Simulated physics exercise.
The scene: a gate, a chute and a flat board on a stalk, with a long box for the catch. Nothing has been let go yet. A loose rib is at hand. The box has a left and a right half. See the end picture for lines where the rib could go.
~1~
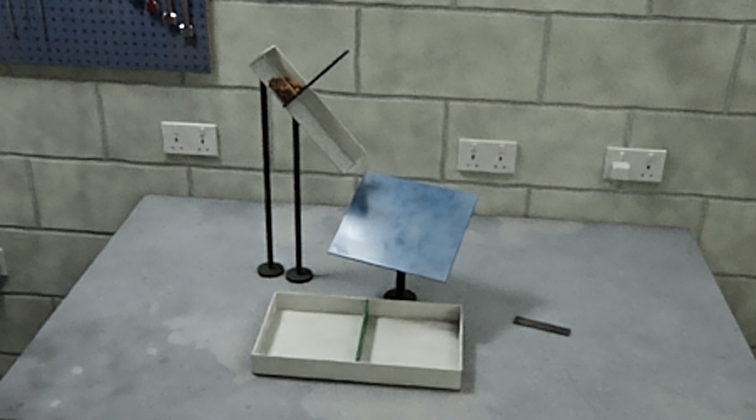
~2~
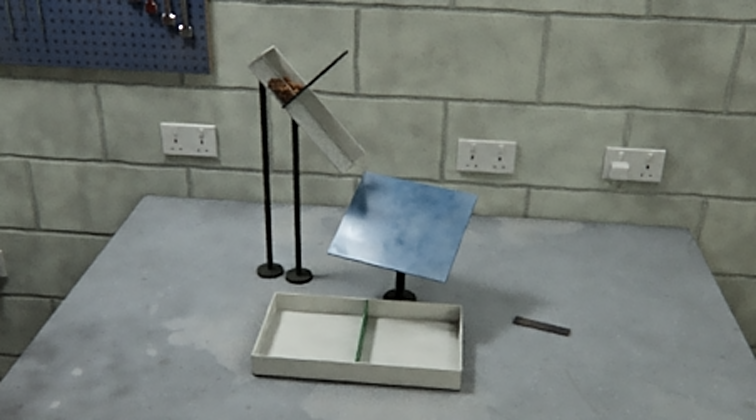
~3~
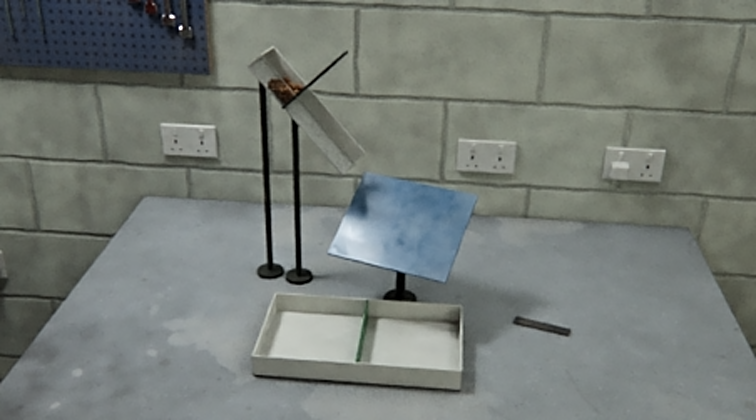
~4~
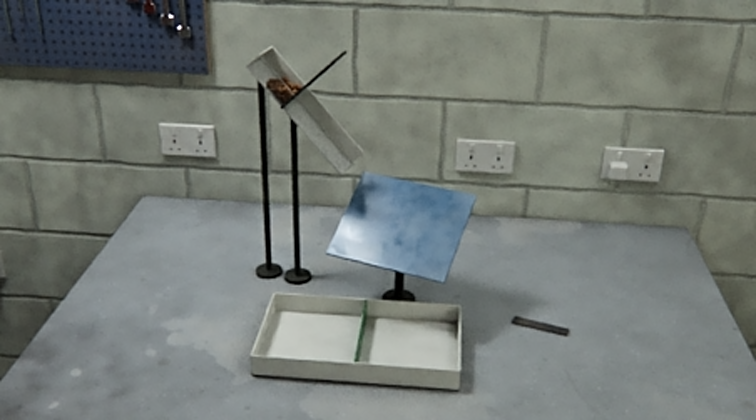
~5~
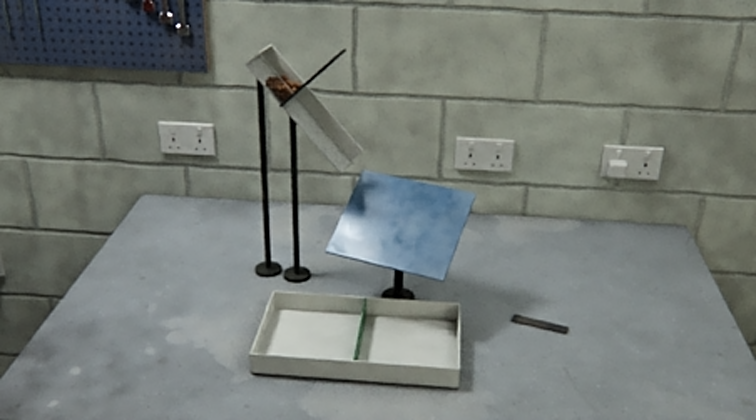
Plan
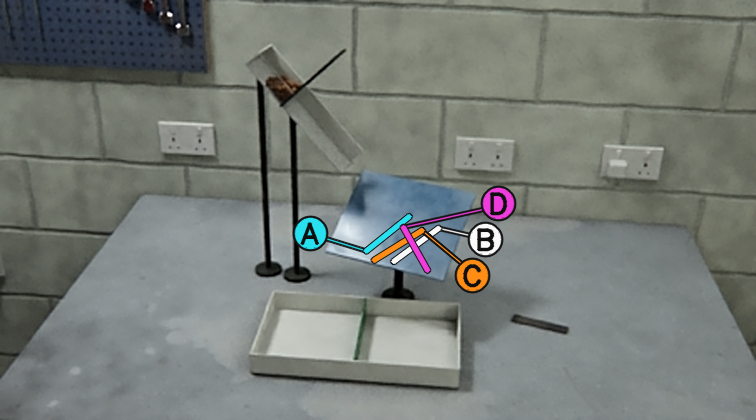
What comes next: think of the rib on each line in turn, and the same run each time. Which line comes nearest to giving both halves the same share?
Choose B.
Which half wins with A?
Left.
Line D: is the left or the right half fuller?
The right half.
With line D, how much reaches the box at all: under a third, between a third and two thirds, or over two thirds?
Over two thirds.
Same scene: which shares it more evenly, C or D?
That is line D.
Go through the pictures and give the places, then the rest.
The first frame shows load behind the gate near (289, 87), cereal balls; lip of the chute near (348, 168), sloping fairly steeply.
The second frame shows middle of the board near (403, 224), tilted fairly steeply; middle of its low edge near (385, 267); of its high edge near (420, 183).
The third frame shows front corners of the box near (253, 355) and (461, 370); front end of its middle wall near (356, 363).
The fourth frame shows middle of the load near (287, 88); lip near (346, 169).
The fifth frame shows middle of the load near (286, 86); lip near (345, 167).
On the marked copy, line A from (409, 216) to (366, 251); line B from (438, 228) to (393, 261); line C from (422, 230) to (374, 260); line D from (403, 227) to (427, 270).
With A, of what is caught, all but a few in the left half, a small share in the right.
With B, of what is caught, close to half in the left half, close to half in the right.
With C, of what is caught, all but a few in the left half, only a few in the right.
With D, of what is caught, close to a quarter in the left half, the bulk in the right.
